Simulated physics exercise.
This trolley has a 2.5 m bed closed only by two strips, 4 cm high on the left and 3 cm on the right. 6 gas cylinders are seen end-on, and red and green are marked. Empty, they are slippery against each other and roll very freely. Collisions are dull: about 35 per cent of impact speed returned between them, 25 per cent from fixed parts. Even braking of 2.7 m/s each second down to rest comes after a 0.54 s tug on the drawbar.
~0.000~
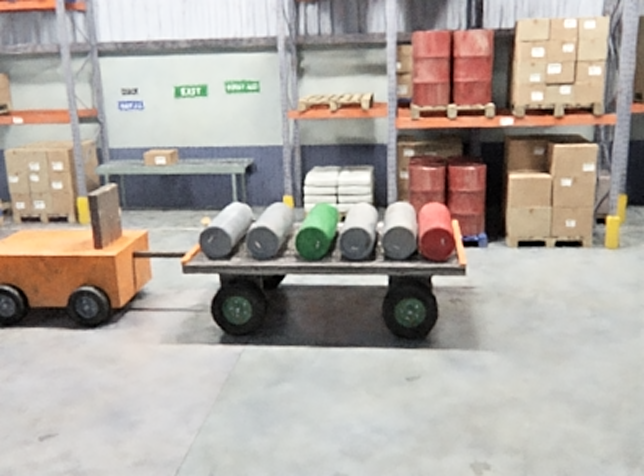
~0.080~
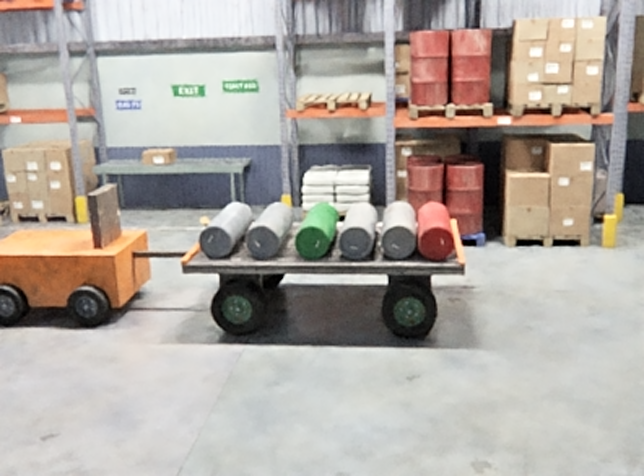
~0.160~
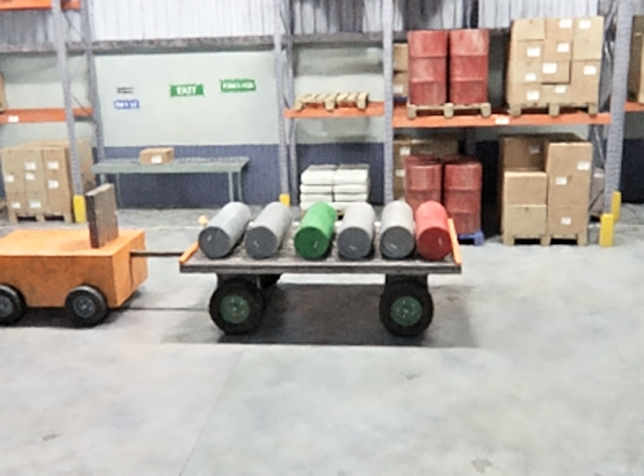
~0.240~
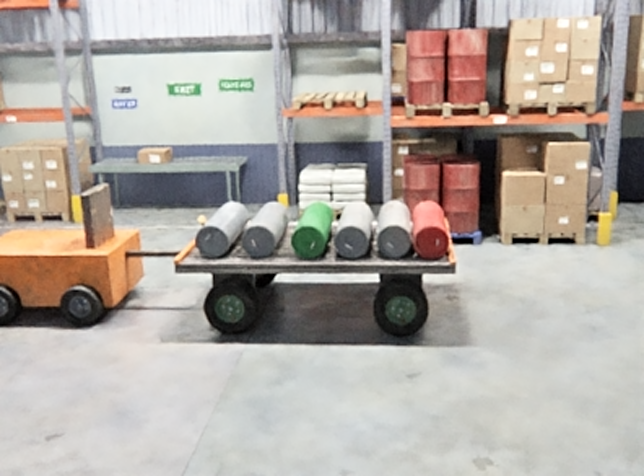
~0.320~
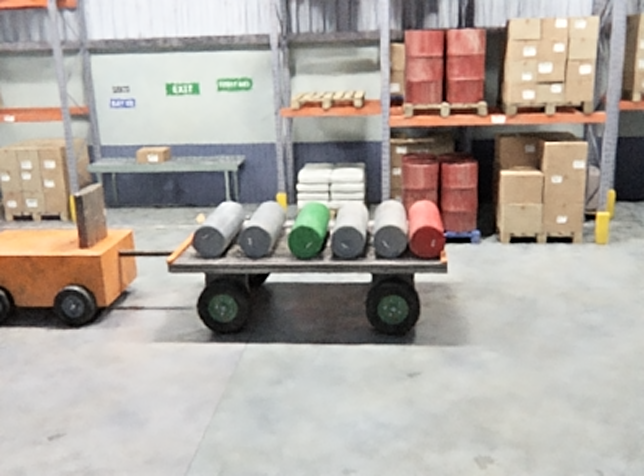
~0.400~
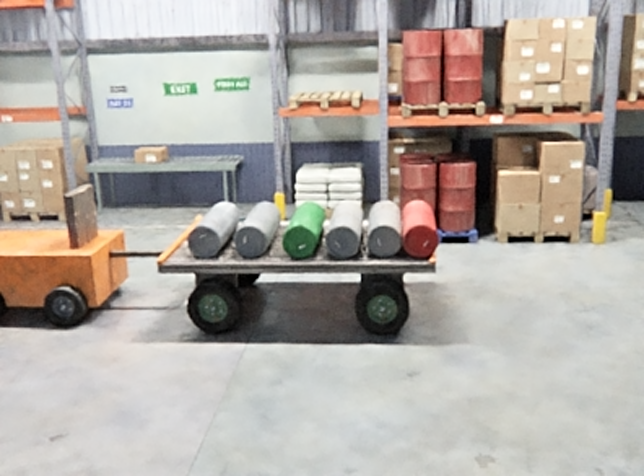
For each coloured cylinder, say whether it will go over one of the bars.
The red one off an end. Green: Spared.
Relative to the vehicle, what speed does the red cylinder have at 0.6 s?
It's going at around 0.7 m/s.
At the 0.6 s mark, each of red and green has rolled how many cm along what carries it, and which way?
Red 25 cm right, green 30 cm right.
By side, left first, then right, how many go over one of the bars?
On the left it's 0, and on the right it's 1.
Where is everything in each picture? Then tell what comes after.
The first frame shows red (437, 244), green (312, 243); left bar at (183, 263); cart at rest; 6 of the 6 make up the bottom layer on the deck.
The second frame shows red (436, 243), green (312, 243); left bar at (183, 262); cart moving left at 0.2 m/s.
The third frame shows red (434, 243), green (310, 243); left bar at (181, 262); cart moving left at 0.5 m/s.
The fourth frame shows red (432, 242), green (308, 242); left bar at (176, 262); cart moving left at 0.8 m/s.
The fifth frame shows red (427, 242), green (304, 242); left bar at (169, 262); cart moving left at 1.1 m/s.
The sixth frame shows red (421, 241), green (299, 242); left bar at (159, 263); cart moving left at 1.4 m/s.
By 0.6 s, red is on the deck, 5 cm from the right bar, rolling right along the cart; green is on the deck, 100 cm from the right bar, rolling right along the cart; 0 over a bar so far.
By 0.7 s, red is over the right bar and falling; green is on the deck, 90 cm from the right bar, rolling right along the cart; 1 over a bar so far.
By 0.9 s, red is over the right bar and falling; green is on the deck, 80 cm from the right bar, rolling right along the cart; 1 over a bar so far.
Finally (3.2 s), red is over the right bar and down; green is on the deck, 105 cm from the right bar; 1 over a bar so far.
